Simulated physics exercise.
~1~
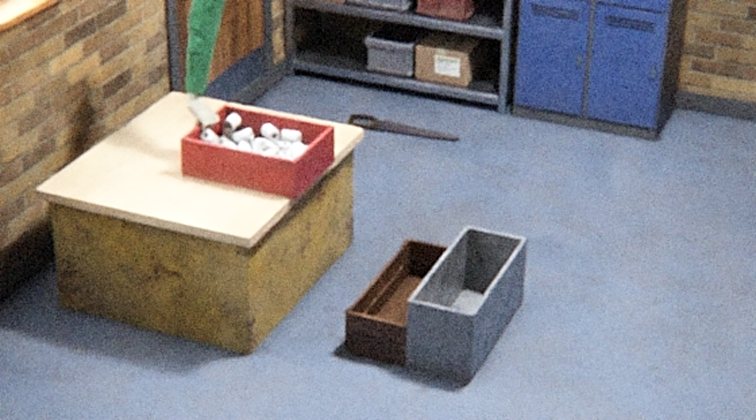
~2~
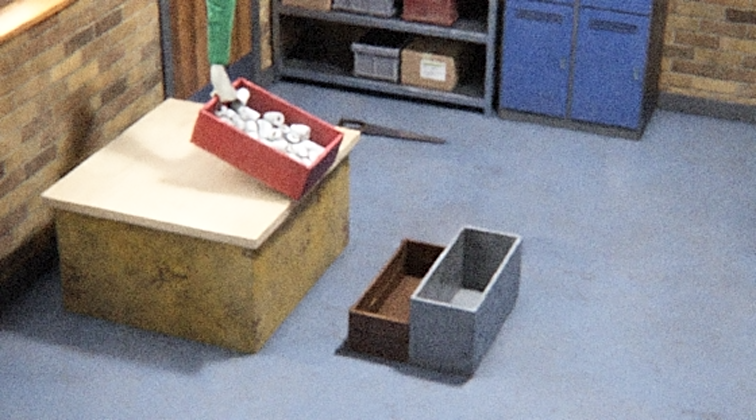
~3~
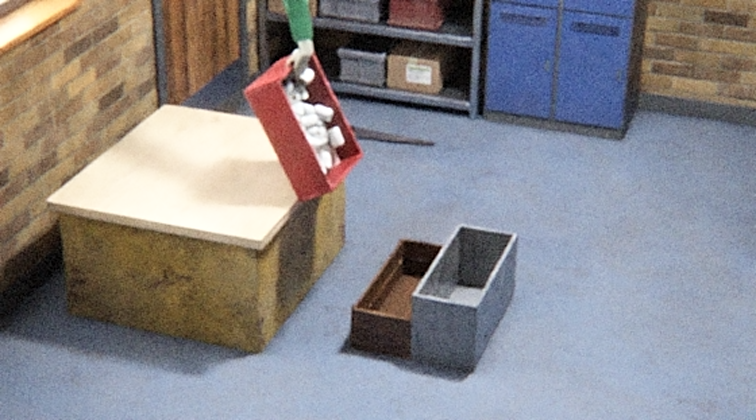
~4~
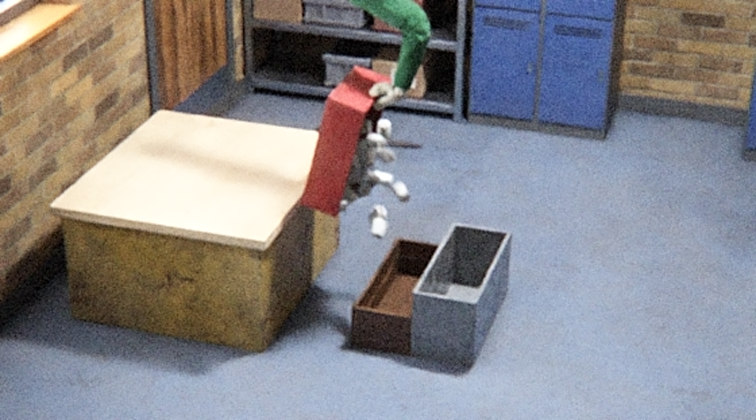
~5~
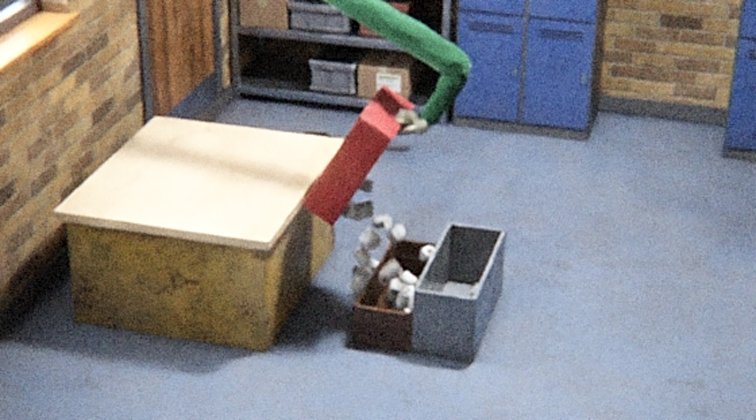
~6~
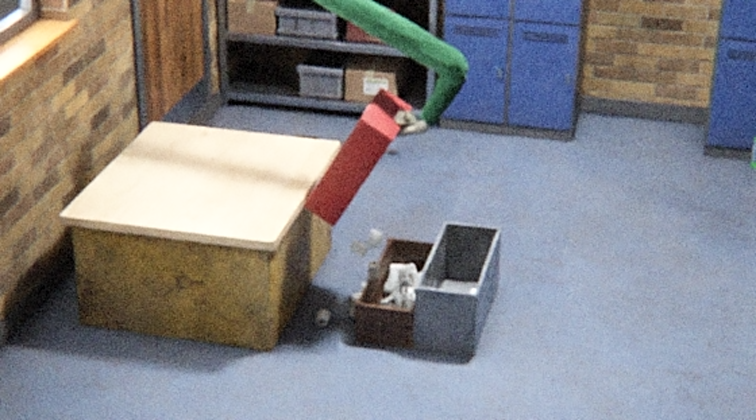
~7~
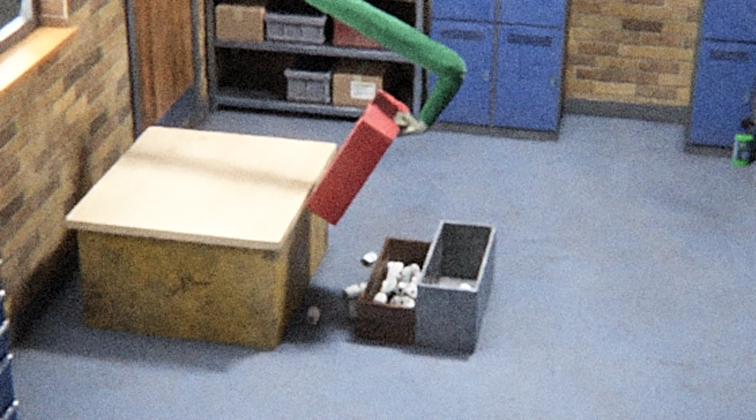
We see a green mechanical-looking arm tip a red tote of white rolls off the edge of a bench, spilling them downward; most land in the brown wooden tub, a few in the grey bin beyond, and several on the floor short of the tub.
